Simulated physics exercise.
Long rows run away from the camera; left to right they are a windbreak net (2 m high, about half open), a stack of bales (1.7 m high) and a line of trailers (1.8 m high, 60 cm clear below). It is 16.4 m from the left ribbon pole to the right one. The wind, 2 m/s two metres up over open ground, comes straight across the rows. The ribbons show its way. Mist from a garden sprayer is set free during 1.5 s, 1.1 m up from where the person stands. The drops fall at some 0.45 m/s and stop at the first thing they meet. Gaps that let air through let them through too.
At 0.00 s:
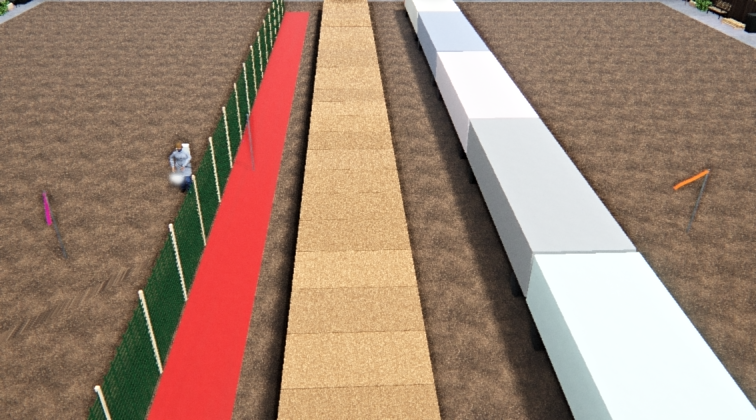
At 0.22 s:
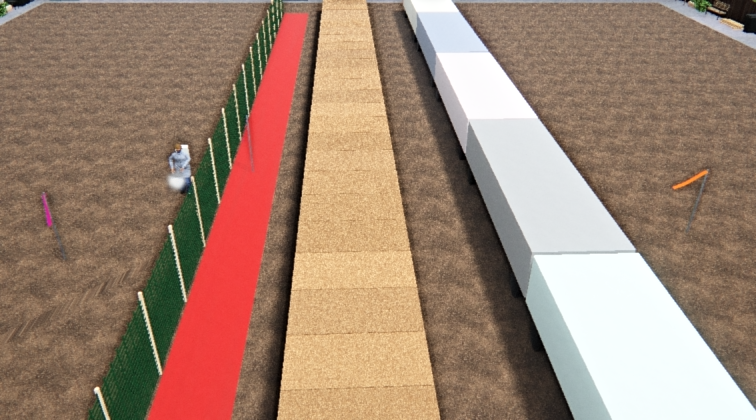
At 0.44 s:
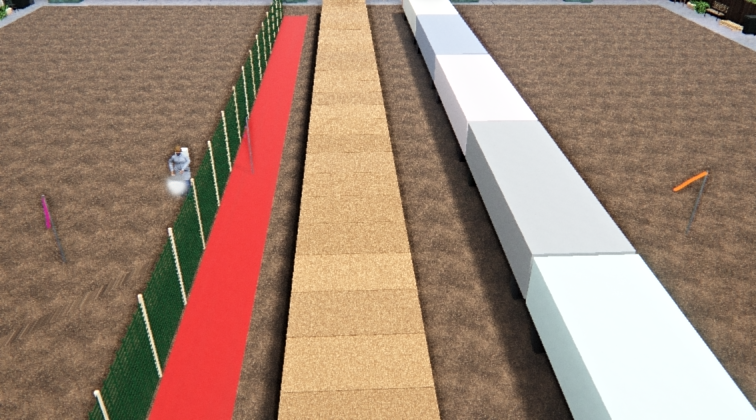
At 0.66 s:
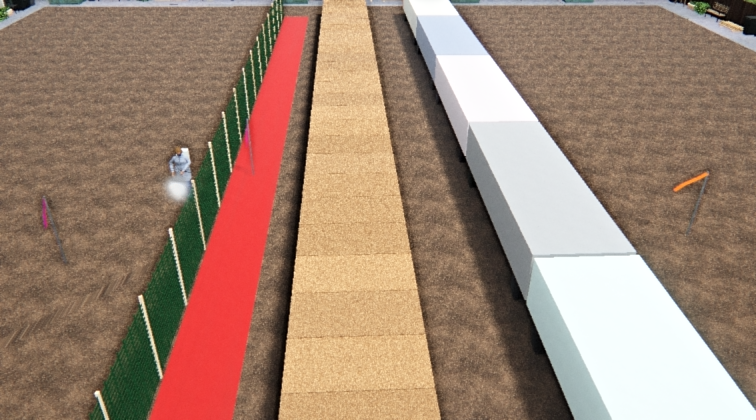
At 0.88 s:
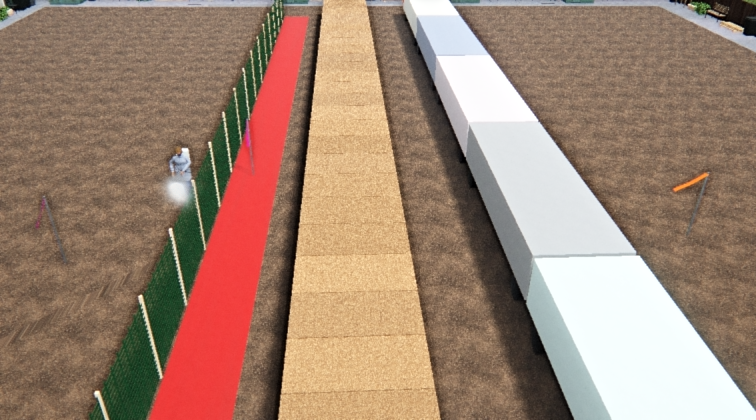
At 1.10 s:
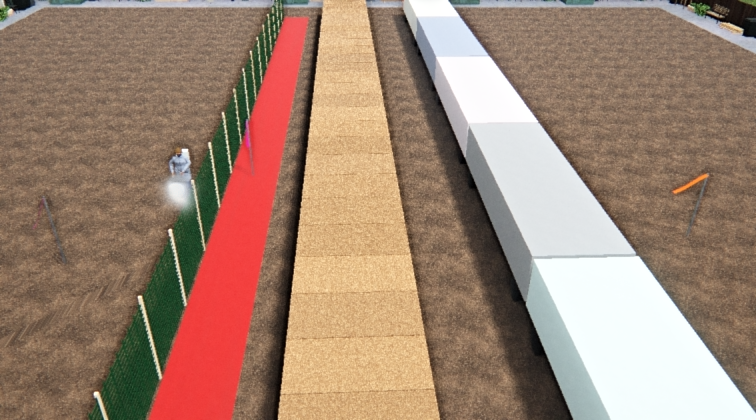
The video shows a green net, red strip, tan bales and pale trailers in long rows on brown ground, as a small white mist puff spreads slightly beside a figure, ribbons barely shift and the orange one points left.
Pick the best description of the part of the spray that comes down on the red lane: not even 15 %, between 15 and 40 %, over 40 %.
On the red lane: Less than 15 %.
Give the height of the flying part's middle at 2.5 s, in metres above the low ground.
About 0.6 m.
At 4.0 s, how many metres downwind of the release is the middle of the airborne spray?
Roughly 0.0 m.
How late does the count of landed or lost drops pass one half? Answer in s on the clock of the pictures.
At about 3.6 s.
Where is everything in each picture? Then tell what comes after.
In the first frame, the left ribbon ends at (50, 224), hanging almost straight, the spray in the air spans x = 170 to 180 around y = 175 and it comes from (178, 175).
In the second frame, the right ribbon ends at (674, 188), leaning 55 degrees to the left, the spray in the air spans x = 170 to 180 around y = 180 and the red one passes (237, 240).
In the third frame, the spray in the air spans x = 170 to 185 around y = 185 and the top of the line of trailers crosses (522, 152).
In the fourth frame, the left ribbon ends at (45, 229), leaning 15 degrees to the left, the spray in the air spans x = 170 to 185 around y = 185 and the red one passes (249, 197).
In the fifth frame, the right ribbon ends at (674, 190), leaning 60 degrees to the left and the spray in the air spans x = 170 to 190 around y = 185.
In the sixth frame, the inner ribbon ends at (248, 147), hanging almost straight, the spray in the air spans x = 170 to 190 around y = 185 and the top of the stack of bales crosses (350, 160).
After 2.5 s, 16 % is no longer flying here, and 0 % lies on the red lane; the middle of what still flies is 0.5 m above the low ground, near (182, 200).
After 4.0 s, 66 % is no longer flying here, and 0 % lies on the red lane; the middle of what still flies is 0.4 m above the low ground, near (185, 206).
After 8.0 s, 96 % is no longer flying here, and 3 % lies on the red lane.
After 20.0 s, 100 % is no longer flying here, and 3 % lies on the red lane.
After 45.0 s, 100 % is no longer flying here, and 3 % lies on the red lane.
